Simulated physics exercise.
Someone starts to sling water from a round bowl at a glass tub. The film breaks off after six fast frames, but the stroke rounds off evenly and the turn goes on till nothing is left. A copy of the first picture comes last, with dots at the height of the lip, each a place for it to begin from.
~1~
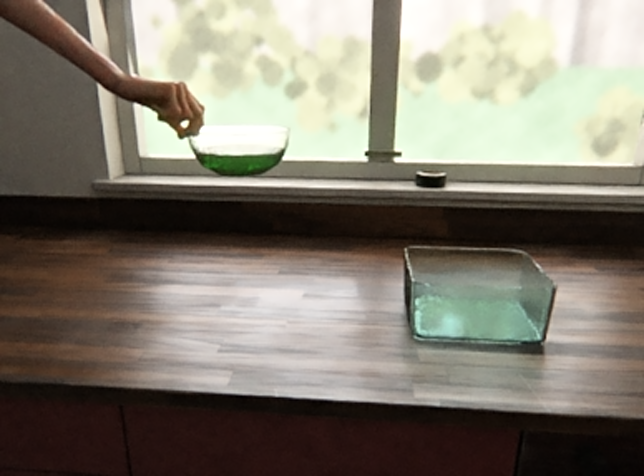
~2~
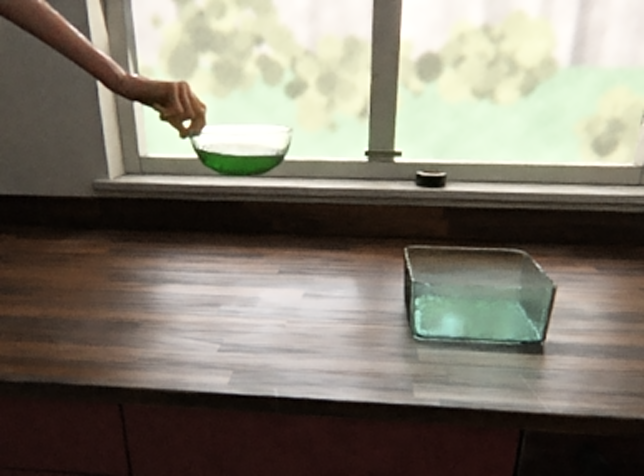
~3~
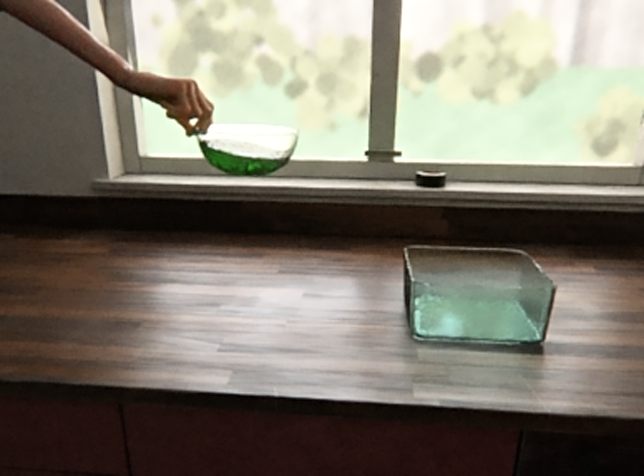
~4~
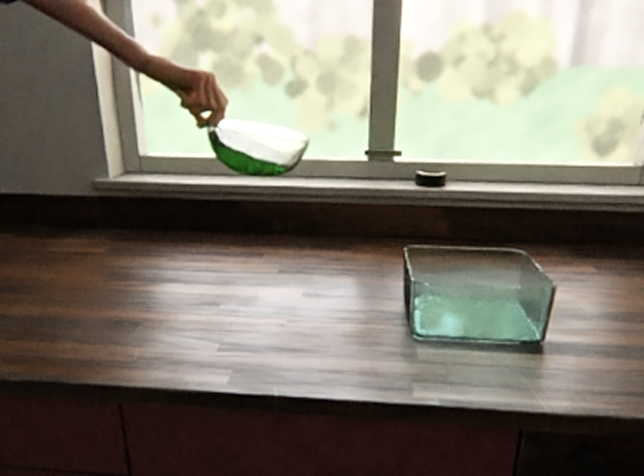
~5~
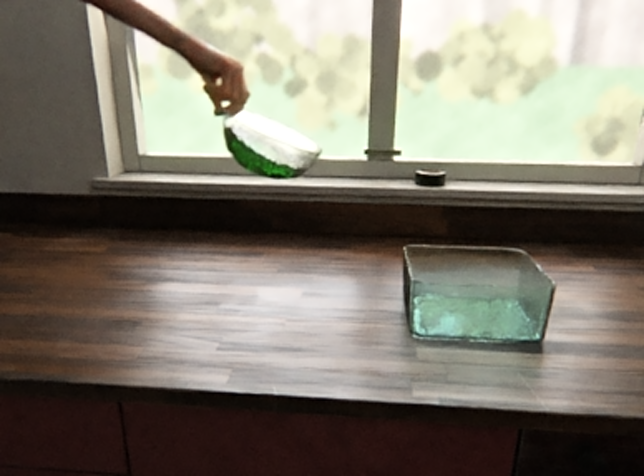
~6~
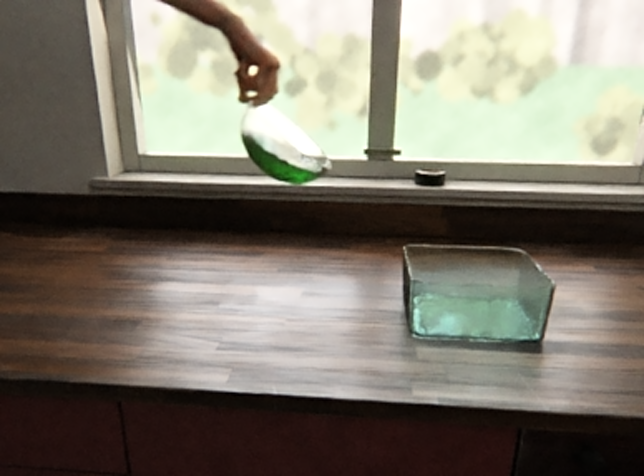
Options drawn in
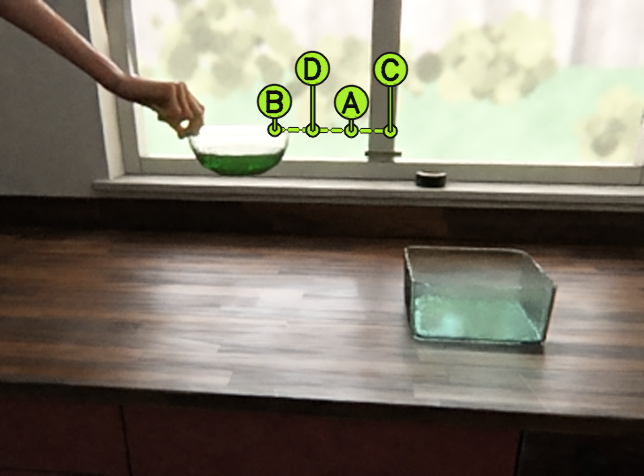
The video shows a hand holding a clear round bowl of green liquid before a window, left of a glass tub on a wooden counter. The hand moves the bowl rightward and tilts it progressively toward the right.
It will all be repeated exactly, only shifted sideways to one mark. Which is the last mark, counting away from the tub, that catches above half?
D.
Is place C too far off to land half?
No, not at all.
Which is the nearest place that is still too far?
B it is.
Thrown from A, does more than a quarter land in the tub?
Yes, clearly.
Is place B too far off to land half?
Yes, it does.
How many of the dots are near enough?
Three.
On the marked copy, A at (351, 130); B at (274, 129); C at (390, 131); D at (312, 130).
With A, about 75 % lands in the tub, 7 % falls short and 18 % goes beside or beyond.
With B, about 15 % lands in the tub, 80 % falls short and 4 % goes beside or beyond.
With C, about 83 % lands in the tub, 6 % falls short and 11 % goes beside or beyond.
With D, about 65 % lands in the tub, 20 % falls short and 15 % goes beside or beyond.
